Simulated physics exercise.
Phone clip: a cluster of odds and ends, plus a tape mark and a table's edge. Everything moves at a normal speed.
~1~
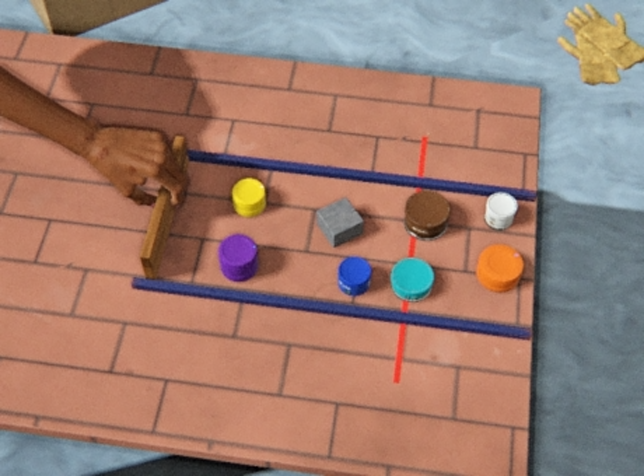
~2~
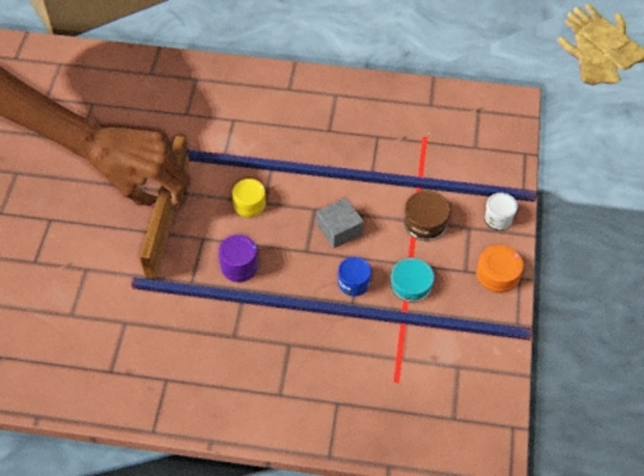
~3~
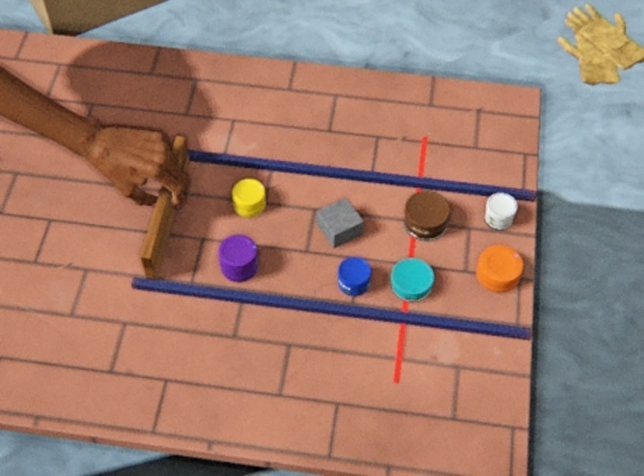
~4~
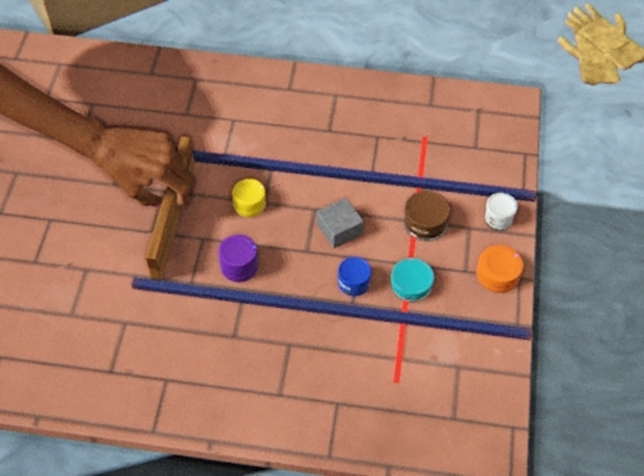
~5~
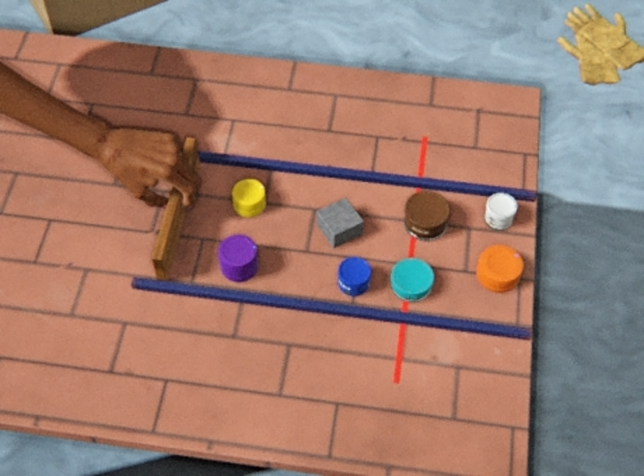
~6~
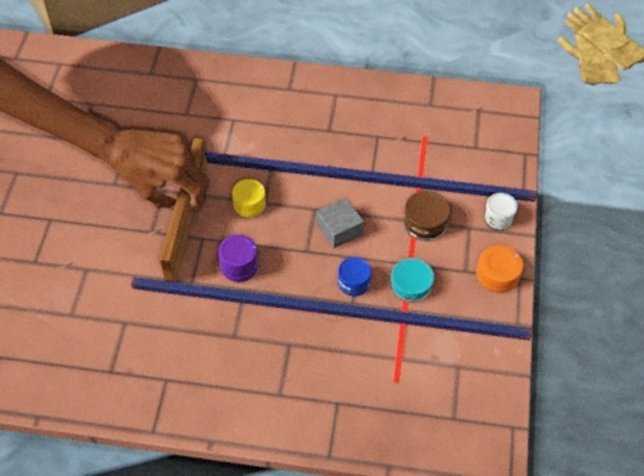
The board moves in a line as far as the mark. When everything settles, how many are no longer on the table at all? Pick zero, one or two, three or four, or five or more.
Zero are off the table.
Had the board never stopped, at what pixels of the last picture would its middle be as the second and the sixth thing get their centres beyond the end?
First around (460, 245), then around (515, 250).
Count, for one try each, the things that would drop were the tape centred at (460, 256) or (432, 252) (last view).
Floor count: 1; 0.
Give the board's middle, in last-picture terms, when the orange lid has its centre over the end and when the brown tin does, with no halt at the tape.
Points: About (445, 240) and about (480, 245).
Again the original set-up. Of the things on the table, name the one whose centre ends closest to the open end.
It's the orange lid.
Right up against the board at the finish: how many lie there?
So the total is 3.
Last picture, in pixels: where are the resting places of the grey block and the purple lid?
The one named first is at (429, 250), the next at (427, 284).
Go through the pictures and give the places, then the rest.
Orange lid (500, 268); white pot (500, 212); brown tin (427, 216); board (166, 207); tape (412, 250), in the first picture.
White pot (500, 212); blue tub (354, 277), in the second picture.
Brown tin (427, 216); board (166, 207), in the third picture.
Orange lid (500, 269); yellow lid (249, 198), in the fourth picture.
White pot (500, 212); purple lid (239, 258), in the fifth picture.
Orange lid (500, 269); white pot (500, 212); brown tin (427, 216); board (184, 209); tape (412, 250), in the sixth picture.
A little later, none off yet; orange lid at rest near (500, 269); white pot at rest near (500, 212); brown tin at rest near (427, 216).
When it is over, the number that fall off is zero.
